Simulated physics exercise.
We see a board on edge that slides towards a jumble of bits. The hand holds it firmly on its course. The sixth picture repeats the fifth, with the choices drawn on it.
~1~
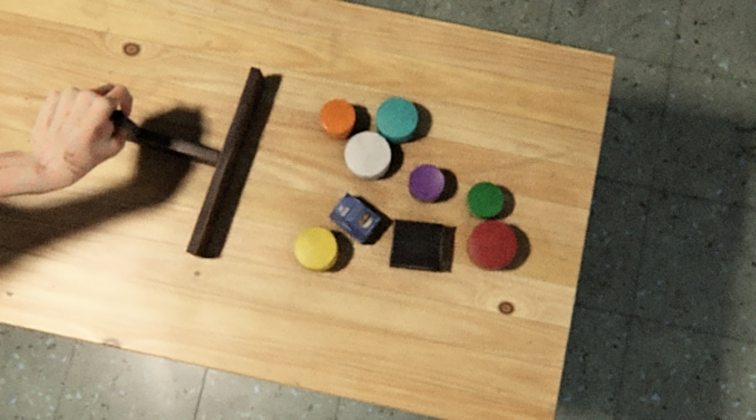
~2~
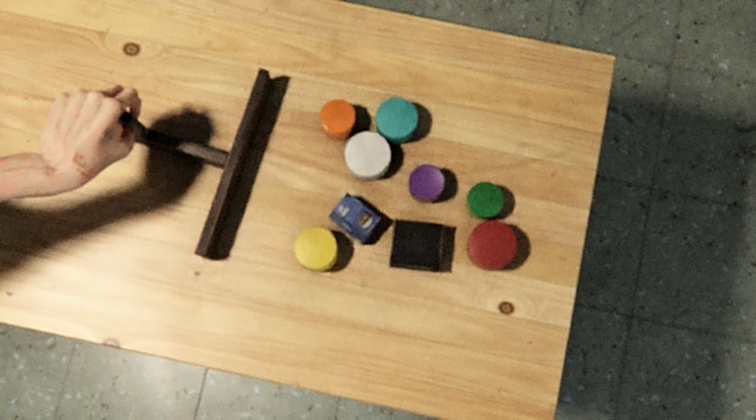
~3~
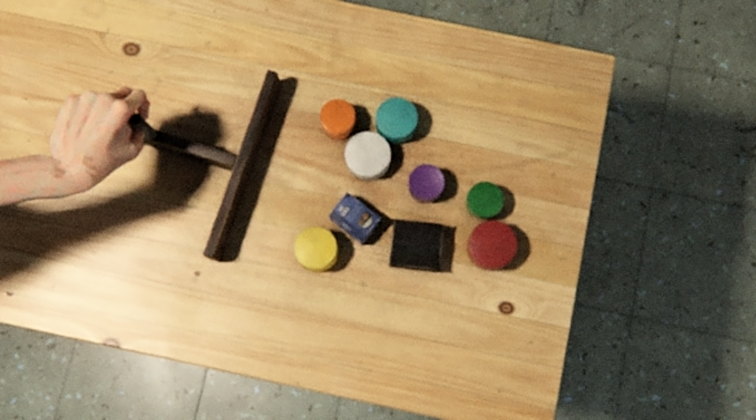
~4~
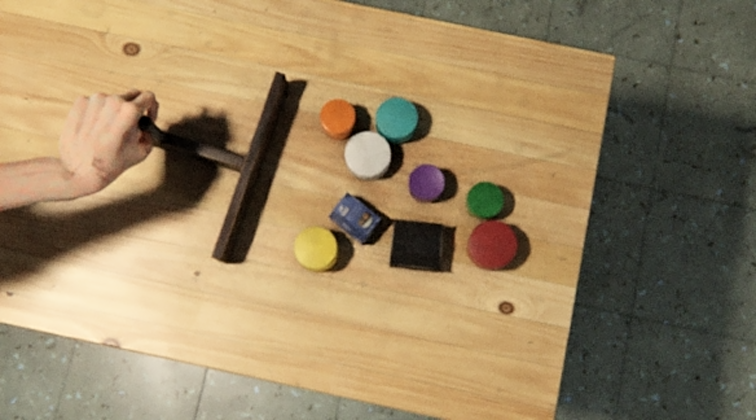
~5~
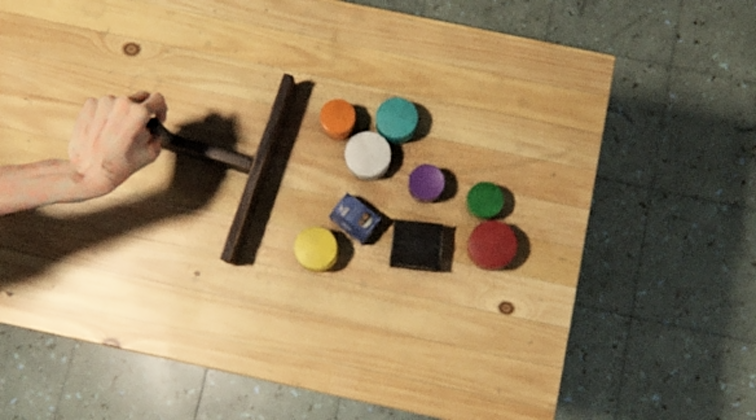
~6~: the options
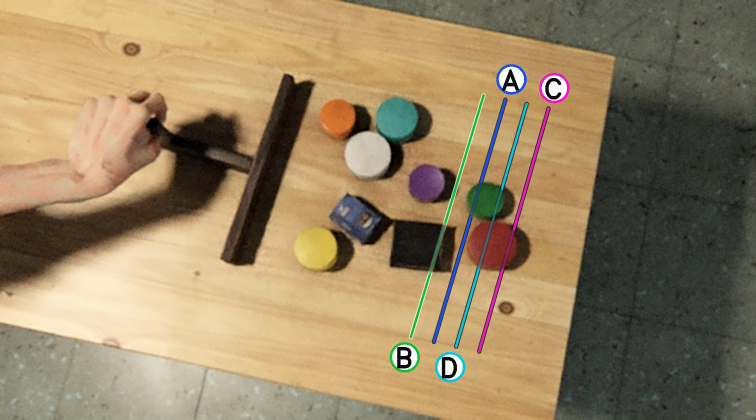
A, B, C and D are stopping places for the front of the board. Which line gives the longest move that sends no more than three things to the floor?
No fourth one falls up to C.
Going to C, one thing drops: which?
The red tin.
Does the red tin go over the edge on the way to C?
Yes.
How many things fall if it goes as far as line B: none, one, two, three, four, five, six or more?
The count is none.
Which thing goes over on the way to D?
The red tin goes over.
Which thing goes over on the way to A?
It is the red tin.
On the marked copy, A at (471, 218); B at (448, 213); C at (515, 227); D at (492, 222).
Taking C. A third of the way, board (349, 185); turquoise tin (430, 120); yellow tin (355, 261).
Two thirds of the way, board (443, 204); red tin (555, 264); green pot (540, 213).
When it is over, board (516, 219); red tin over the edge; black box (572, 287); one fallen.
As for the rest, A is within the limit but short; B is within the limit but short; D is within the limit but short.
